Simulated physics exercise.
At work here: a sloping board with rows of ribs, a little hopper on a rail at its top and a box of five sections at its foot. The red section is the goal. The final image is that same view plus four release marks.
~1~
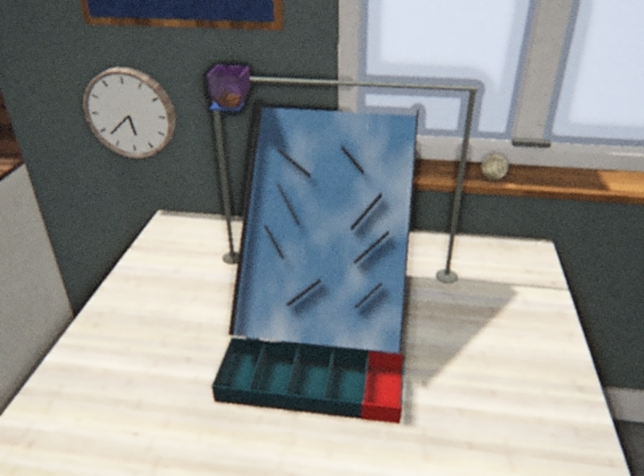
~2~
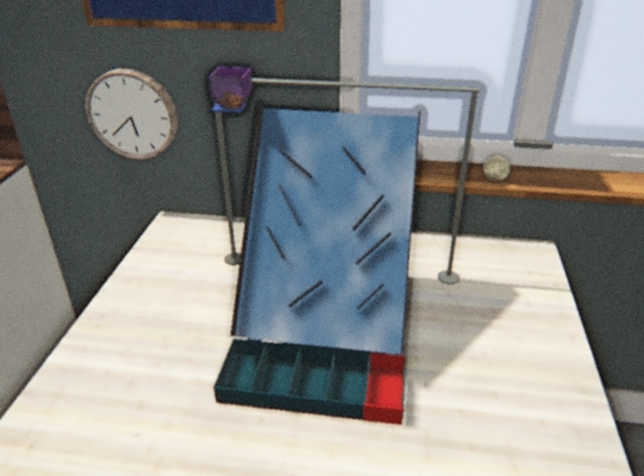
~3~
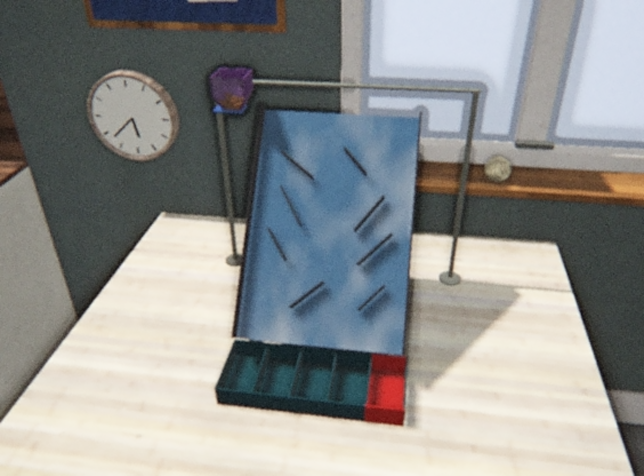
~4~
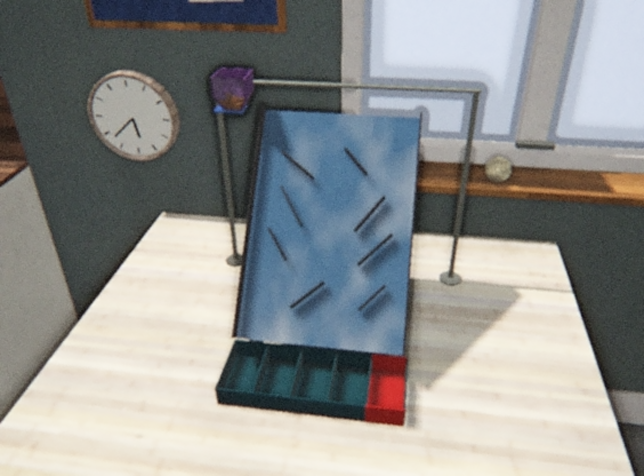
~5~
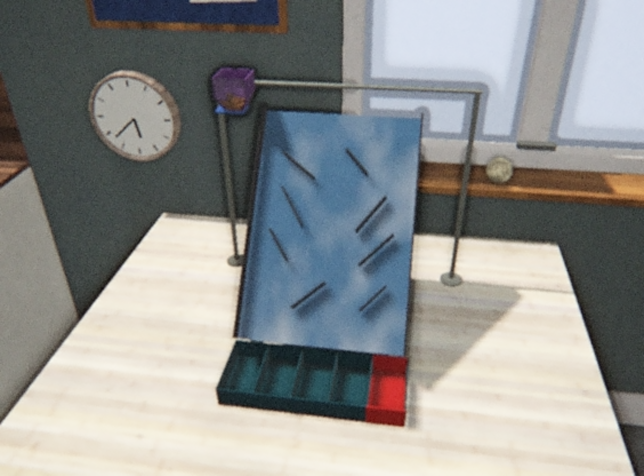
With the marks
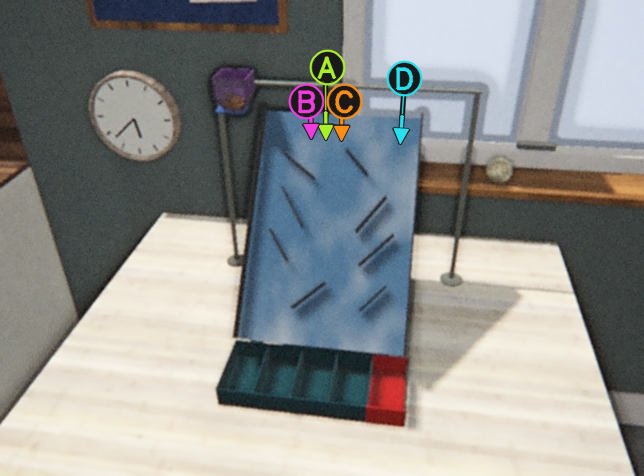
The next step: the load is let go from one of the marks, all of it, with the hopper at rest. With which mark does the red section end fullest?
Mark D.
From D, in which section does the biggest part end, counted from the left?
The fifth from the left.
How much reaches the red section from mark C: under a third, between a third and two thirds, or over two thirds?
Under a third.
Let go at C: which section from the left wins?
The first.
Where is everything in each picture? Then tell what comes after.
In the first frame, hopper at (233, 98), cereal balls, door shut.
In the second frame, ribs (280, 149) to (311, 175), (343, 146) to (365, 171), (279, 185) to (299, 223).
In the third frame, ribs (354, 230) to (384, 195), (268, 228) to (284, 259), (357, 264) to (392, 233).
In the fourth frame, ribs (290, 307) to (323, 282), (358, 310) to (385, 285).
In the fifth frame, red section at (385, 416), number 5 of 5 from the left.
On the marked copy, mark A meets the board at (325, 134); mark B meets the board at (311, 133); mark C meets the board at (341, 135); mark D meets the board at (400, 138).
With A, none in the red section, nearly all in other sections, a small part outside the box.
With B, none in the red section, nearly all in other sections.
With C, a stray few in the red section, nearly all in other sections.
With D, about half in the red section, about a third in other sections, a stray few outside the box.
